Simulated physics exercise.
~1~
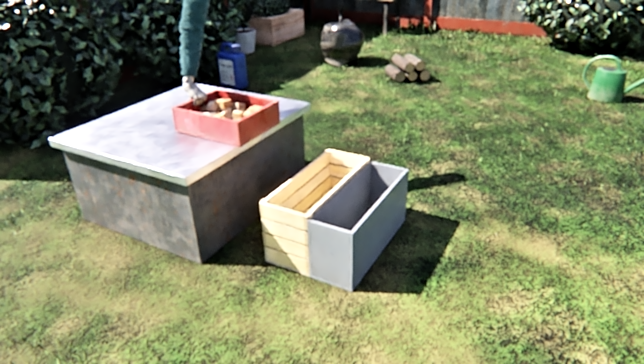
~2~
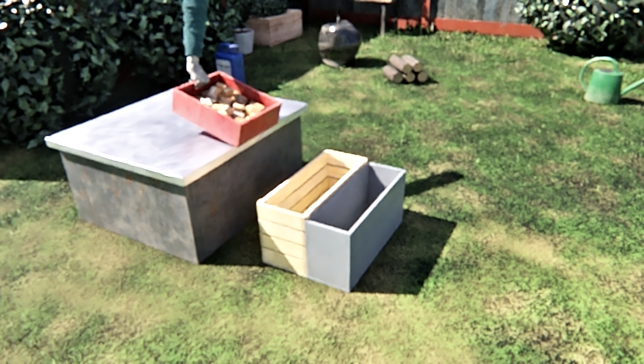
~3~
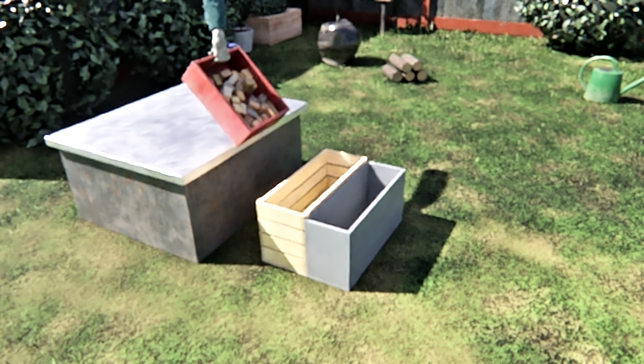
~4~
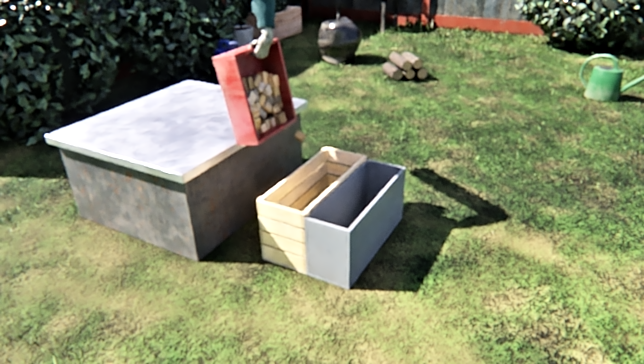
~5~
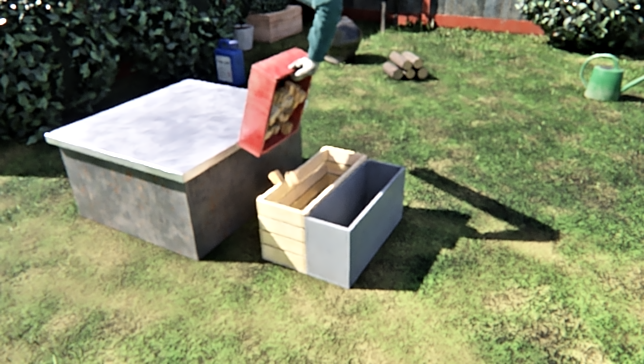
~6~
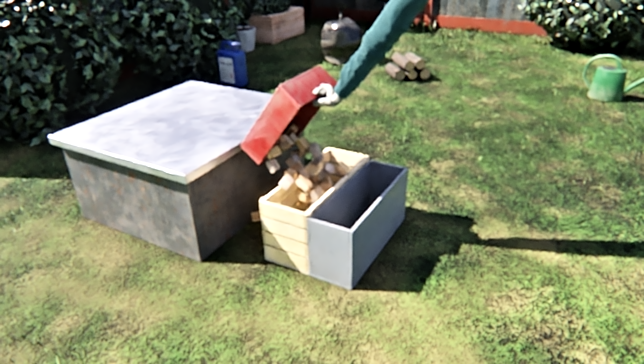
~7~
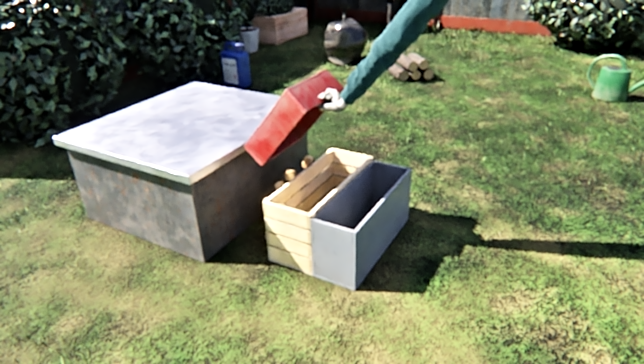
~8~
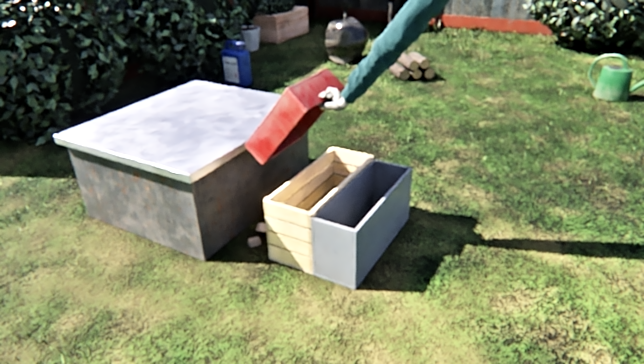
A gloved hand in a green sleeve lifted a red crate of wooden blocks off a grey bench and tipped it over, spilling them toward the wooden tote beside a grey tub; some fell short onto the grass near the bench.
